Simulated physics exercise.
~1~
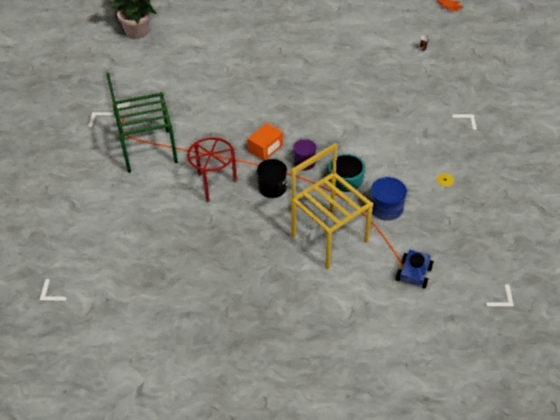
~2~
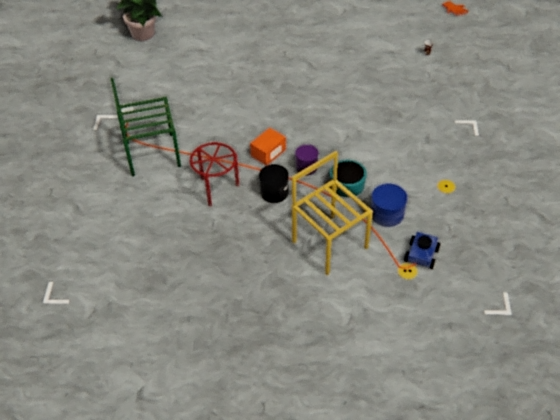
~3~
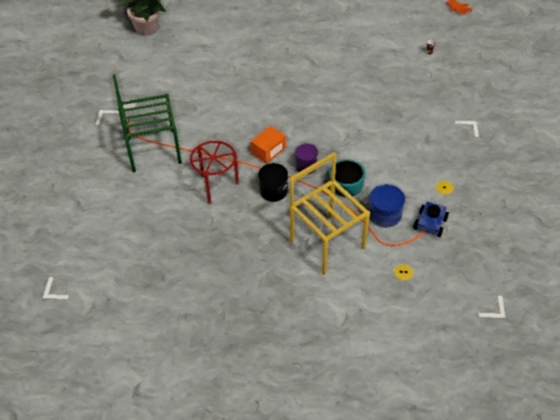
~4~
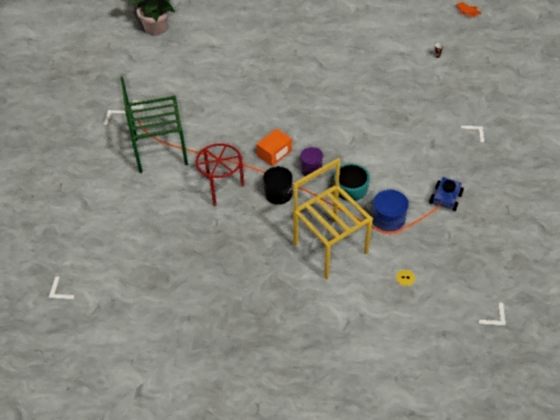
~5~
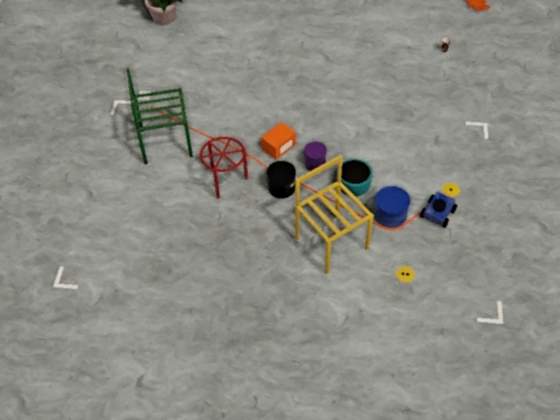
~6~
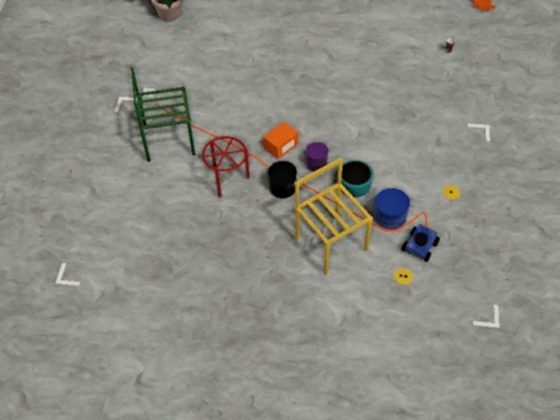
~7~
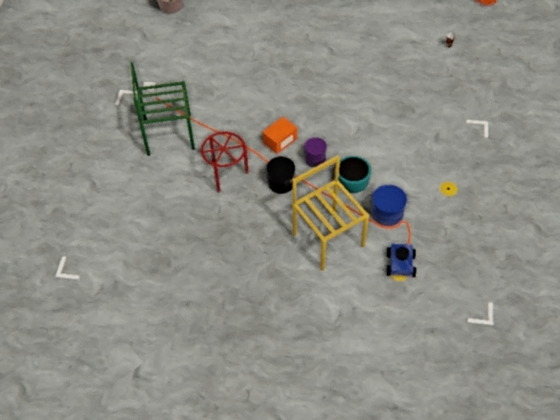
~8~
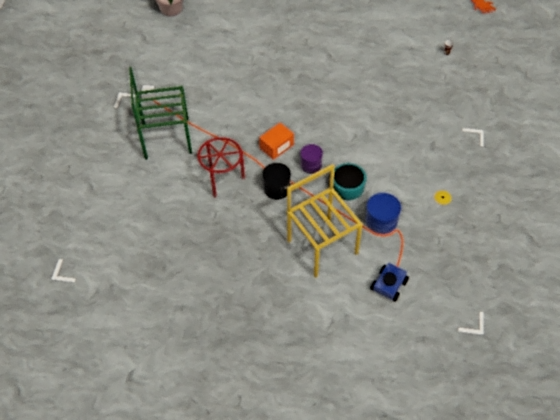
A small blue cart trailing a thin orange lead rolled up past the blue bin to a yellow mark, then turned back down to the lower mark and just beyond, leaving the chairs, stool, pots and box standing where they were.
